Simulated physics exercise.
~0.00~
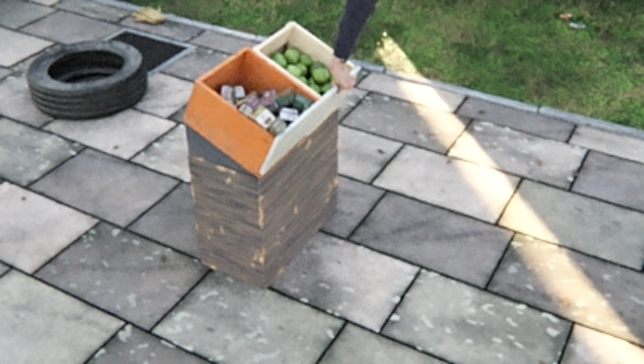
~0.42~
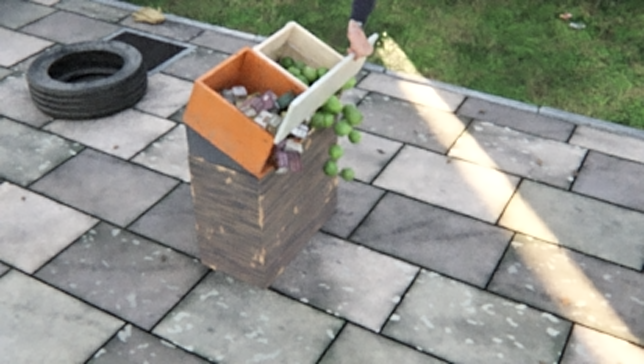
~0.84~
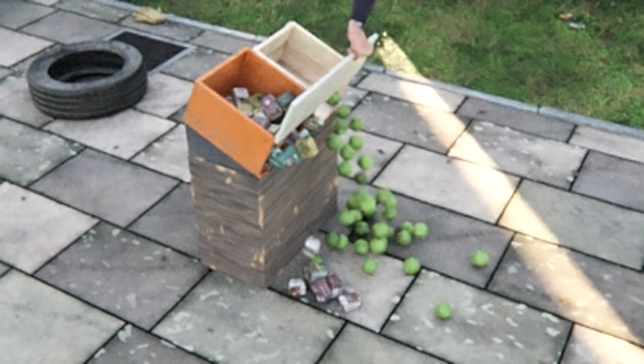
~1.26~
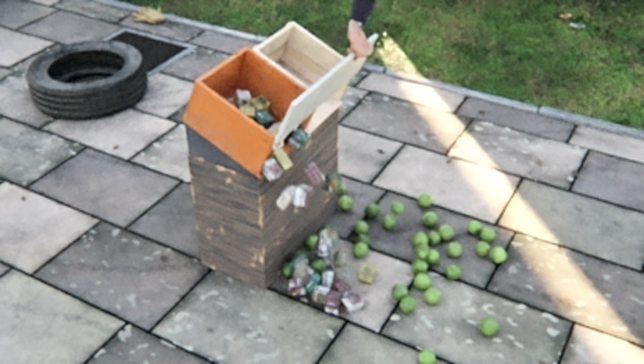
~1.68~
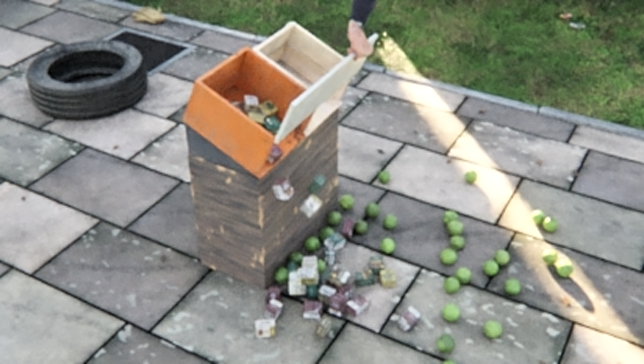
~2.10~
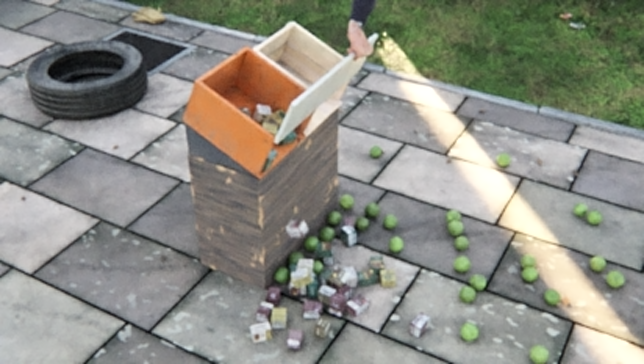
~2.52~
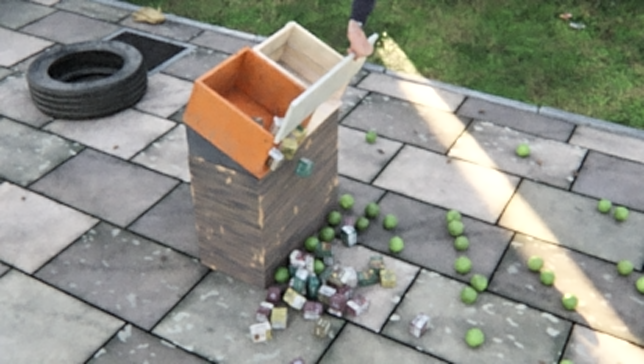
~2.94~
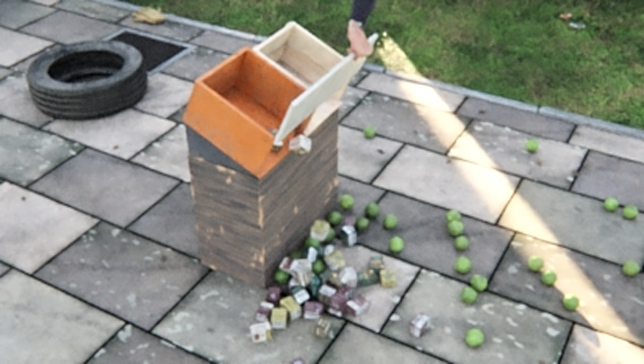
On a paved patio, a hand lifts a gate and green apples and cartons spill down.
